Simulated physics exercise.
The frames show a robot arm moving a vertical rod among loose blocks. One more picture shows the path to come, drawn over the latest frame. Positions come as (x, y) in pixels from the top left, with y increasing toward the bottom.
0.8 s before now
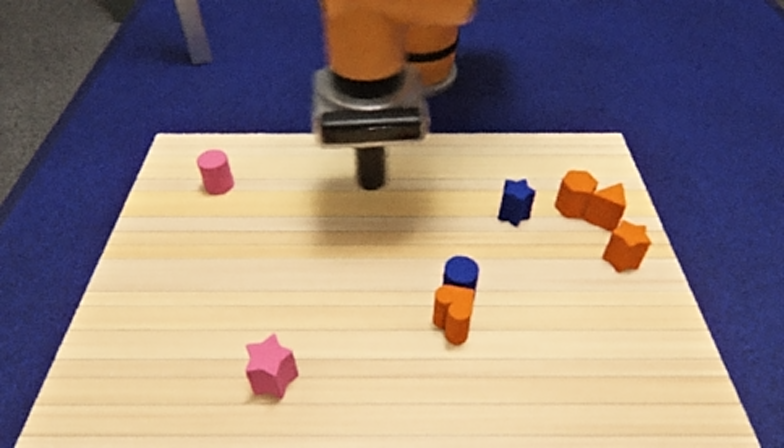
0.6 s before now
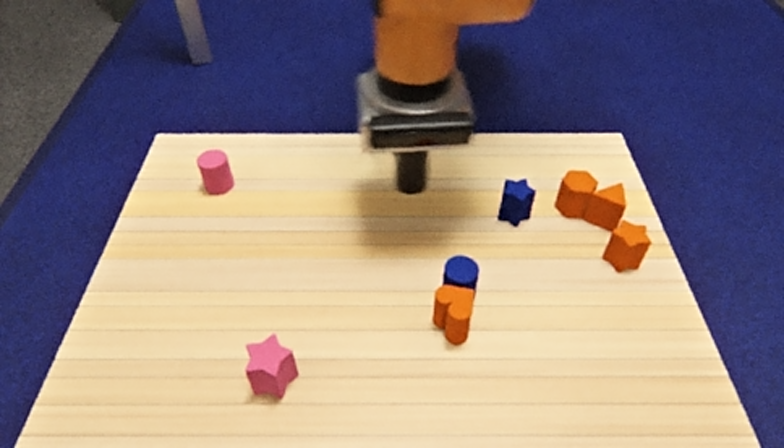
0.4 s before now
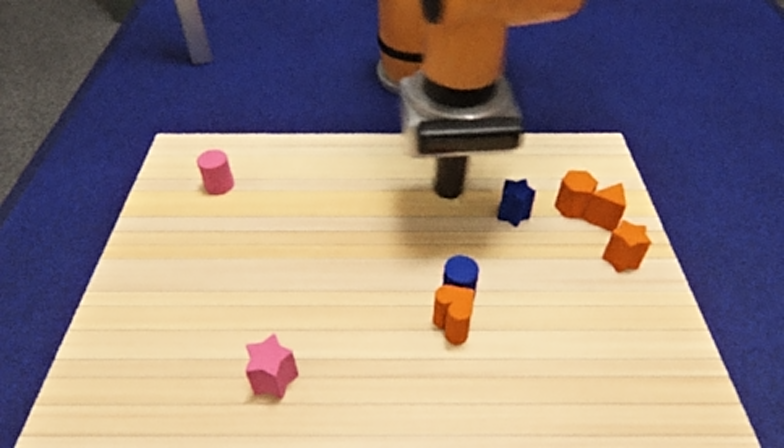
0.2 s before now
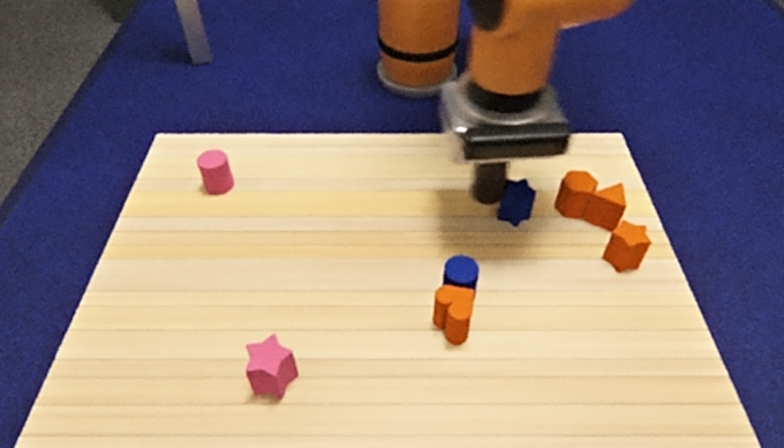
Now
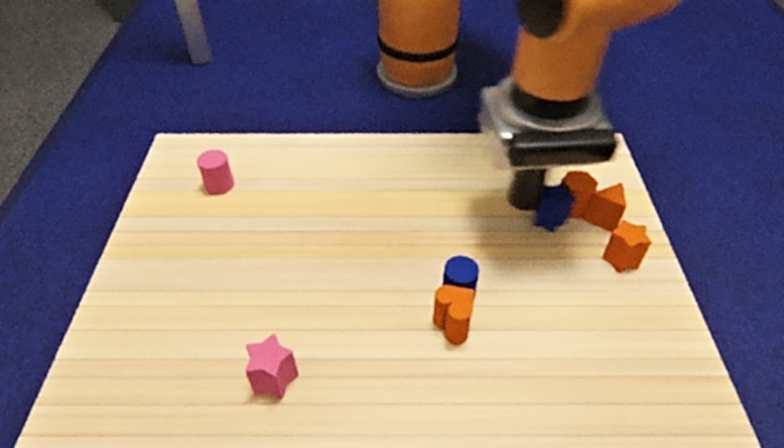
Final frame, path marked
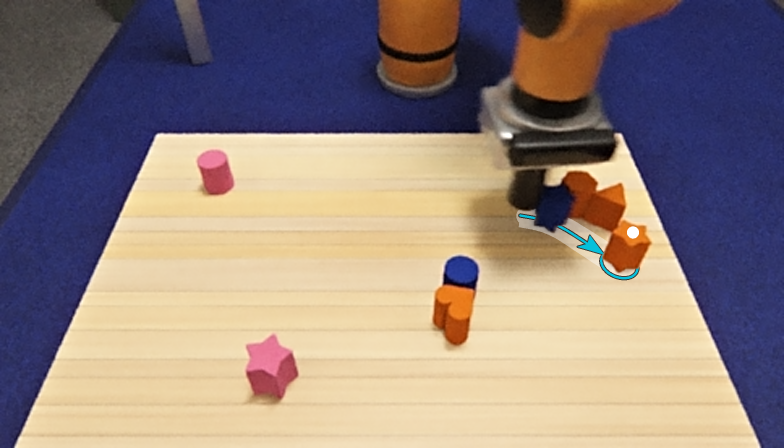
On a pale wooden board over blue cloth, a robot arm holds a dark vertical rod above scattered pink, blue and orange blocks. The rod moves steadily right along the far side, reaches the blue star, and pushes it a short way right, up close to the orange blocks.
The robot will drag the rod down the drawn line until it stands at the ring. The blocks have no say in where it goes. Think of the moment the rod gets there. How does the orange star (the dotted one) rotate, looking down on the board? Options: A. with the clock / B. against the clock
Answer: A.
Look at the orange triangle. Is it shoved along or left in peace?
Displaced.
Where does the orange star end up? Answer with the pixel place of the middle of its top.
It ends at (670, 248).
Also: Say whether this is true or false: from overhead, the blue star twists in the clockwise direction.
False.
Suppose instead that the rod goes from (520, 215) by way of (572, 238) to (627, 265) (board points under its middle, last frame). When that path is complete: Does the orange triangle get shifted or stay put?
It moves.
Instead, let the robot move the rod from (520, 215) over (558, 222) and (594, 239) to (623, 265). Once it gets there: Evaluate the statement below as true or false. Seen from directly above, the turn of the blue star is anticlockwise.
True
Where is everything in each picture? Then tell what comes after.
Rod tip (372, 181); block tops, blue star (519, 188); orange six-sided block (580, 180); orange triangle (614, 193); orange star (633, 232), in the first frame.
Rod (411, 185); blocks unchanged, in the second frame.
Rod (449, 190); blocks unchanged, in the third frame.
Rod (487, 195); blocks unchanged, in the fourth frame.
Rod (524, 201); blue star (557, 193); orange six-sided block (580, 180); orange triangle (614, 193); orange star (633, 232), in the fifth frame.
Path on the board, from (520, 215) through (555, 225) and (587, 243) to (619, 264); the dot is on the orange star.
What follows on the original path. One third of the way, rod (560, 210); blue star (595, 203); orange six-sided block (595, 179), turned 35° anticlockwise; orange triangle (624, 195), turned 15° anticlockwise.
Two thirds of the way, rod (593, 229); blue star (629, 219); orange six-sided block (595, 179), turned 35° anticlockwise; orange triangle (640, 198), turned 70° anticlockwise; orange star (649, 241), turned 20° clockwise.
At the end, rod (626, 250); blue star (652, 224), turned 50° anticlockwise; orange six-sided block (595, 179), turned 35° anticlockwise; orange triangle (645, 200), turned 100° anticlockwise; orange star (670, 248), turned 70° clockwise.
